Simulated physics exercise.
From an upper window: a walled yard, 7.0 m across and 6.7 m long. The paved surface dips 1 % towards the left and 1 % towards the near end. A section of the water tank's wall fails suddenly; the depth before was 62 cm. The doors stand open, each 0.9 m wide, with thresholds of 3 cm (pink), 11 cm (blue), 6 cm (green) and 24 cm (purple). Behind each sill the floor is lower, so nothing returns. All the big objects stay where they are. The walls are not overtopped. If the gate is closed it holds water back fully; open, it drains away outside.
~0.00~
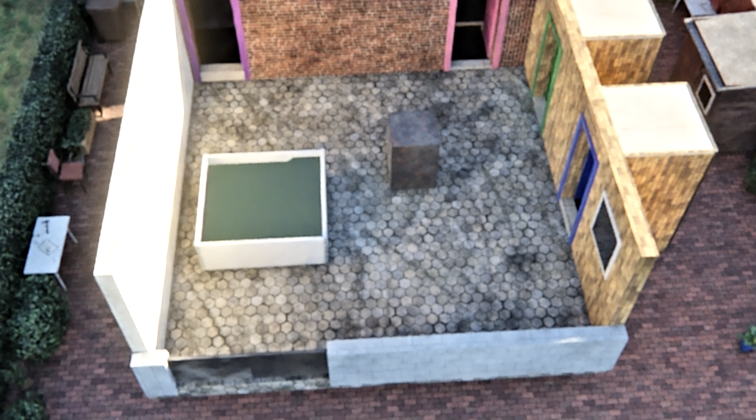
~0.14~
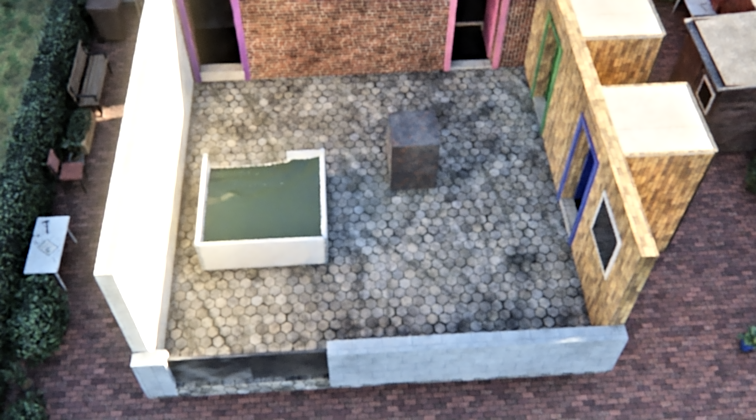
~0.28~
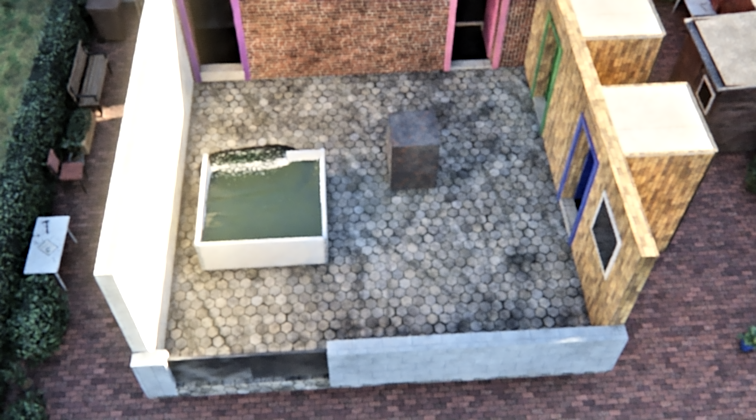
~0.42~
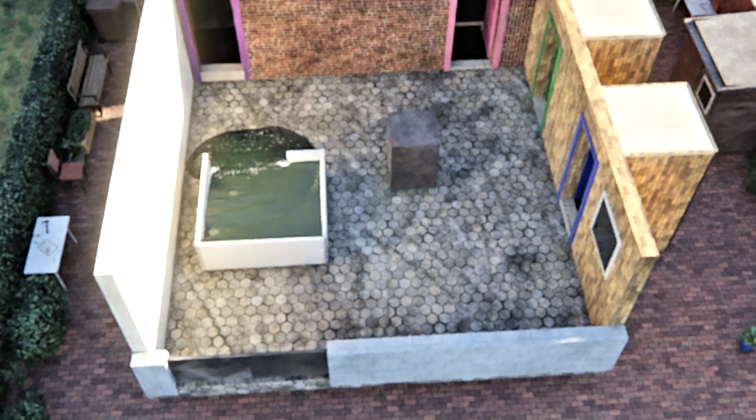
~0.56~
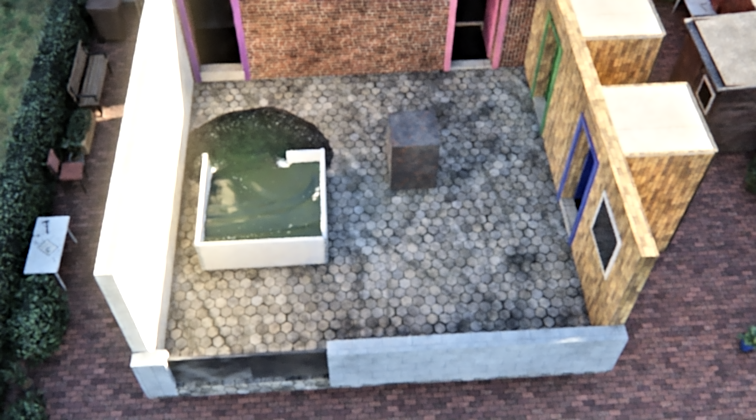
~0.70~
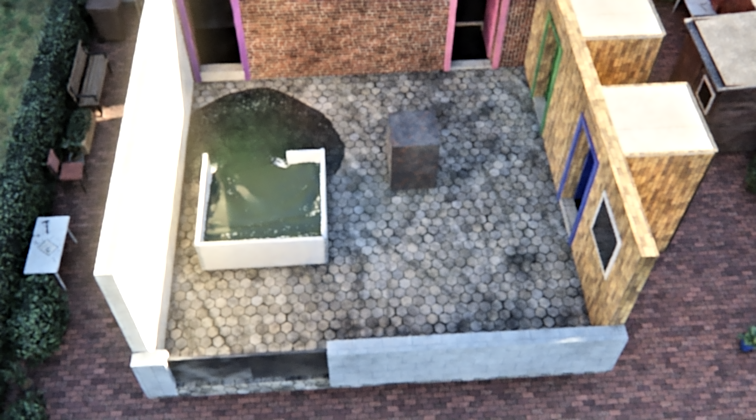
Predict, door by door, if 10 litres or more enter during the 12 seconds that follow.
Door by door: At the pink door it goes over the limit; at the blue door it keeps below the limit; at the green door it passes the limit; at the purple door it exceeds the limit.
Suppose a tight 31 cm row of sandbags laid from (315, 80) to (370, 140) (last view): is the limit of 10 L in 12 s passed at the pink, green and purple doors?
Then: Pink not over, green below, purple over.
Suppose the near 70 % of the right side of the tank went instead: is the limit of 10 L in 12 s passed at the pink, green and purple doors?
Then: Pink past it, green below, purple under.
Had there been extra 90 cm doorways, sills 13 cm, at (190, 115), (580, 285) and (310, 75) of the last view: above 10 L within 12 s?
In that order: Above, not over, over.
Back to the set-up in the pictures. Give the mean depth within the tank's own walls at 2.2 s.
About 28 cm.
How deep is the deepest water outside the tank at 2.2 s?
Up to some 40 cm.
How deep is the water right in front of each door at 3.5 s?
In cm: Pink 3, blue 0, green 0, purple 23.
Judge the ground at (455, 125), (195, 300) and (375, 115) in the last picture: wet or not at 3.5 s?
In that order: Flooded, not reached, under water.
After 1.4 s water covers 20 % of the floor and is deepest (45 cm) near (194, 87); pink door not reached, blue door not reached, green door not reached, purple door 35 cm at the sill, 3 L in.
After 2.2 s water covers 20 % of the floor and is deepest (40 cm) near (201, 105); pink door not reached, blue door not reached, green door not reached, purple door 40 cm at the sill, 51 L in.
After 3.5 s water covers 35 % of the floor and is deepest (24 cm) near (234, 136); pink door 3 cm at the sill, 0 L in, blue door not reached, green door not reached, purple door 23 cm at the sill, 98 L in.
After 7.0 s water covers 75 % of the floor and is deepest (14 cm) near (162, 374); pink door 5 cm at the sill, 3 L in, blue door 5 cm at the sill, 0 L in, green door 12 cm at the sill, 49 L in, purple door 10 cm at the sill, 100 L in.
After 12.0 s water covers 95 % of the floor and is deepest (10 cm) near (265, 368); pink door 4 cm at the sill, 33 L in, blue door 3 cm at the sill, 0 L in, green door 3 cm at the sill, 66 L in, purple door 4 cm at the sill, 100 L in.
